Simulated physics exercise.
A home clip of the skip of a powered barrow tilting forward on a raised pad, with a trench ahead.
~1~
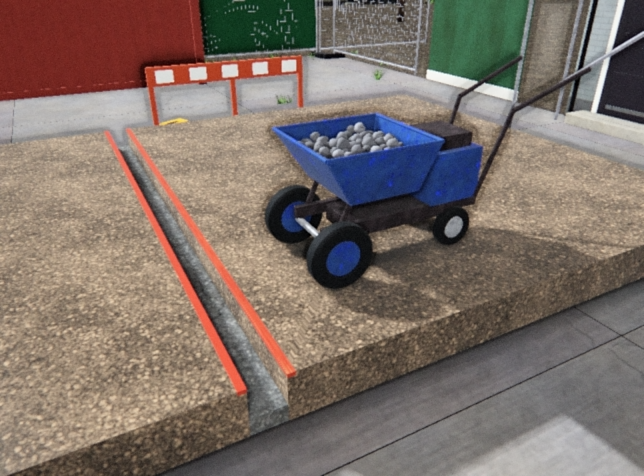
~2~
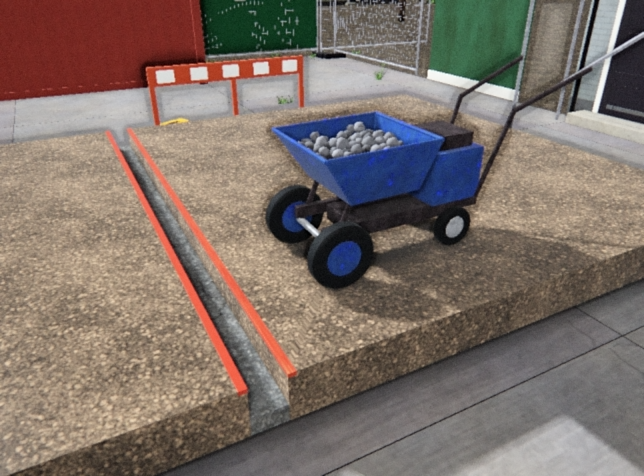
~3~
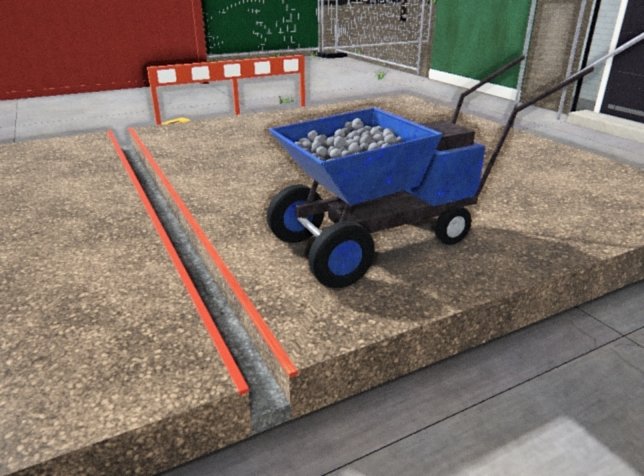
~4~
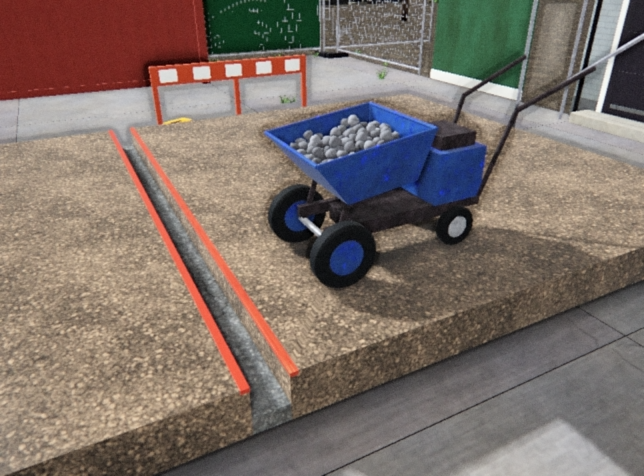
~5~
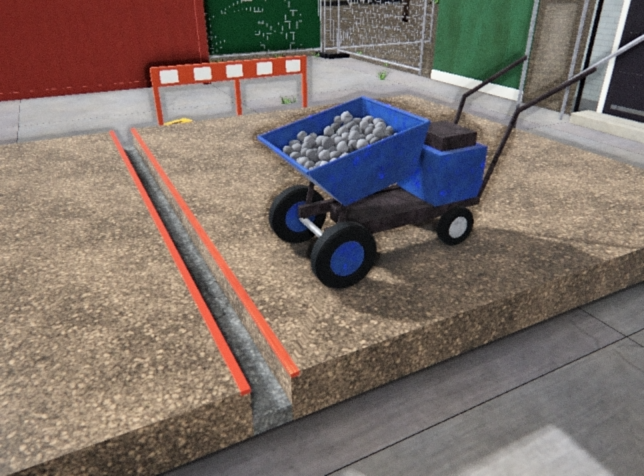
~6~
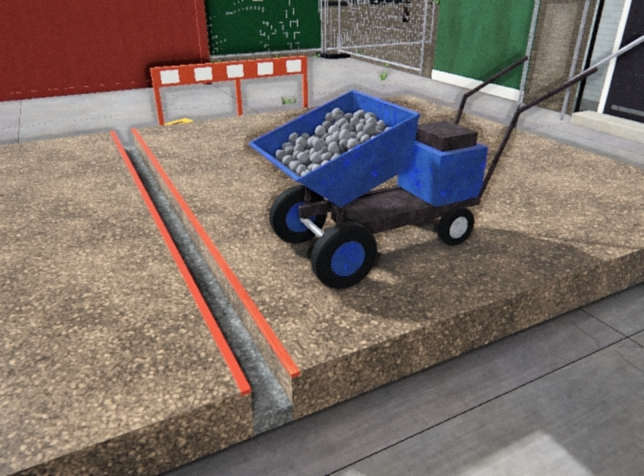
The clip shows a blue skip full of round grey cobbles on a wheeled barrow, standing on a raised pad beside a narrow, orange-edged trench. The skip starts level, then gradually tilts forward to the left while the barrow stays in place.
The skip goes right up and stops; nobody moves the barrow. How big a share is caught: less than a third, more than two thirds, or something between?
The trench ends with between a third and two thirds of it.
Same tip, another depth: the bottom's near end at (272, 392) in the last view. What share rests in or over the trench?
Some 40 per cent.
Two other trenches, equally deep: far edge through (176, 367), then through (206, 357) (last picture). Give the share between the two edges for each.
Roughly 100 per cent, and 70 per cent.
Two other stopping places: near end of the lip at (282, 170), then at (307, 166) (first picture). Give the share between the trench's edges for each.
About 0 and 20 per cent.
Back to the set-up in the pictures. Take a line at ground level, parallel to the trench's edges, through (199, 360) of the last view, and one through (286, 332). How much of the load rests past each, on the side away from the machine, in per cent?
First some 40, then 100 per cent.
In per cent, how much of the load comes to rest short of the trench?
Roughly 0 in a hundred.
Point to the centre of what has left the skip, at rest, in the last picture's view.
Roughly at (190, 289).
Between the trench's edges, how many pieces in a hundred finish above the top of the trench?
It comes to 5 per cent or so.
Soon after the last picture, skip tipped steeply; all in the skip.
A little later, skip tipped right over; about two thirds in the skip; a small part in or heaped over the trench; a small part beyond it; a small part falling.
Later still, skip tipped right over; a small part in the skip; about half in or heaped over the trench; about half beyond it.
By the end, skip tipped right over; about half in or heaped over the trench; about half beyond it.
